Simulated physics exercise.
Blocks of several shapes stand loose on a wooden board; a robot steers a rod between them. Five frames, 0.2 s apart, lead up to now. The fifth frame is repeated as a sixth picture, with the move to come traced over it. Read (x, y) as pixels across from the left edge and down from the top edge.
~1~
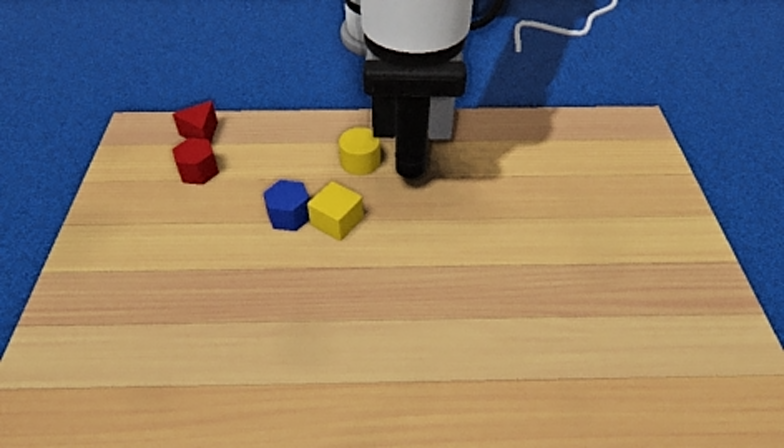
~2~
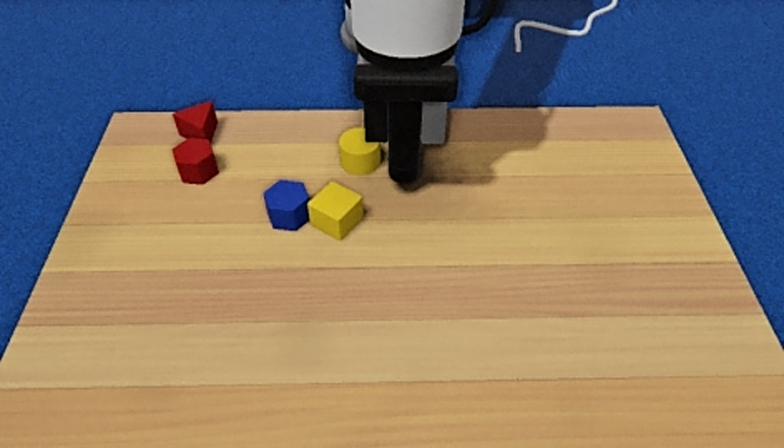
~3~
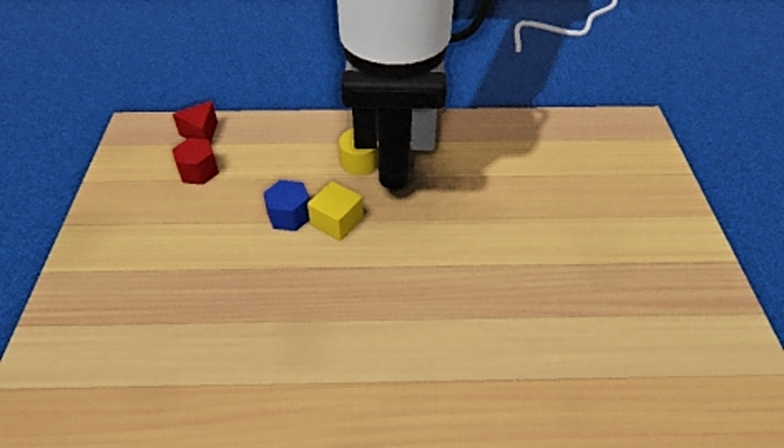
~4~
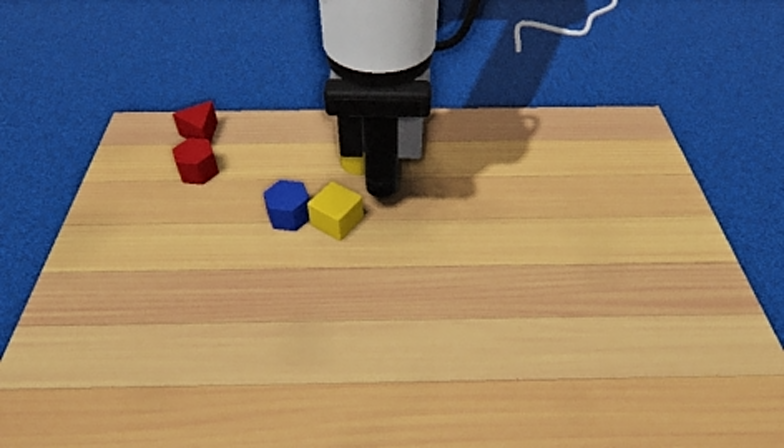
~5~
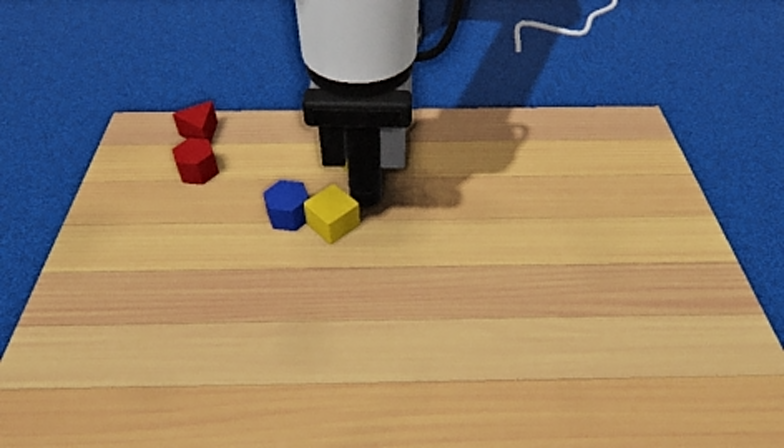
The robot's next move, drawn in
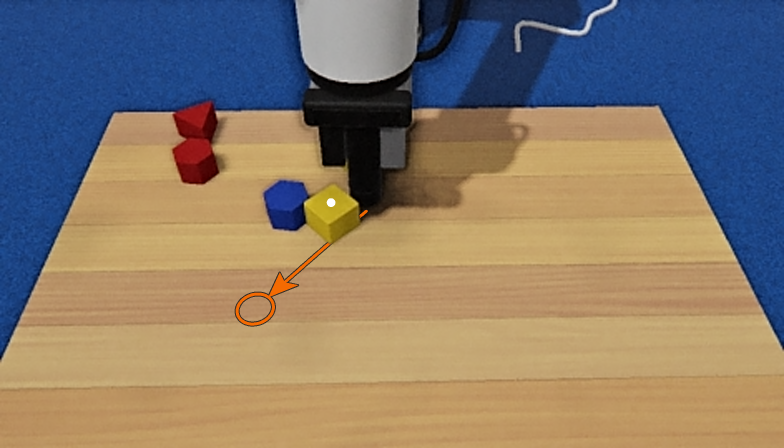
A robot arm moved its black rod left and slightly toward the viewer across a wooden board, blocking the yellow round block from view, then nudged the yellow cube slightly beside the blue block.
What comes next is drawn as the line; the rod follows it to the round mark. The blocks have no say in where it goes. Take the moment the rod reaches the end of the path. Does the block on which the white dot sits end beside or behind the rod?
Going by the path, yes.
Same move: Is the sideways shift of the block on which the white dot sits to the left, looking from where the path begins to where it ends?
The answer is no.
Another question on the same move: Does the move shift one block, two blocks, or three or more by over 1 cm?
Once the path ends, one block will have shifted.
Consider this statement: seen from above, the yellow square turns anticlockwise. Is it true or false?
Answer: False.
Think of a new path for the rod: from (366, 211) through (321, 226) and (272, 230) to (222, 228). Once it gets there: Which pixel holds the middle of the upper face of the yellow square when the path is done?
My prediction: (268, 237).
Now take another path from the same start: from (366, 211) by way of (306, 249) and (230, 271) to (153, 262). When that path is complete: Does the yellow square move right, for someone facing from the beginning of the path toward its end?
I expect not.
The line goes in a line from (366, 211) to (255, 309); the dot is on the yellow square.
The first path, step by step. One third of the way, rod at (331, 227); blue hexagonal block at (282, 194); yellow square at (292, 227), turned 35° clockwise.
Two thirds of the way, rod at (292, 260); blue hexagonal block at (282, 194); yellow square at (258, 239), turned 75° clockwise.
At the end, rod at (251, 296); blue hexagonal block at (282, 194); yellow square at (256, 239), turned 80° clockwise; yellow circular block unmoved.
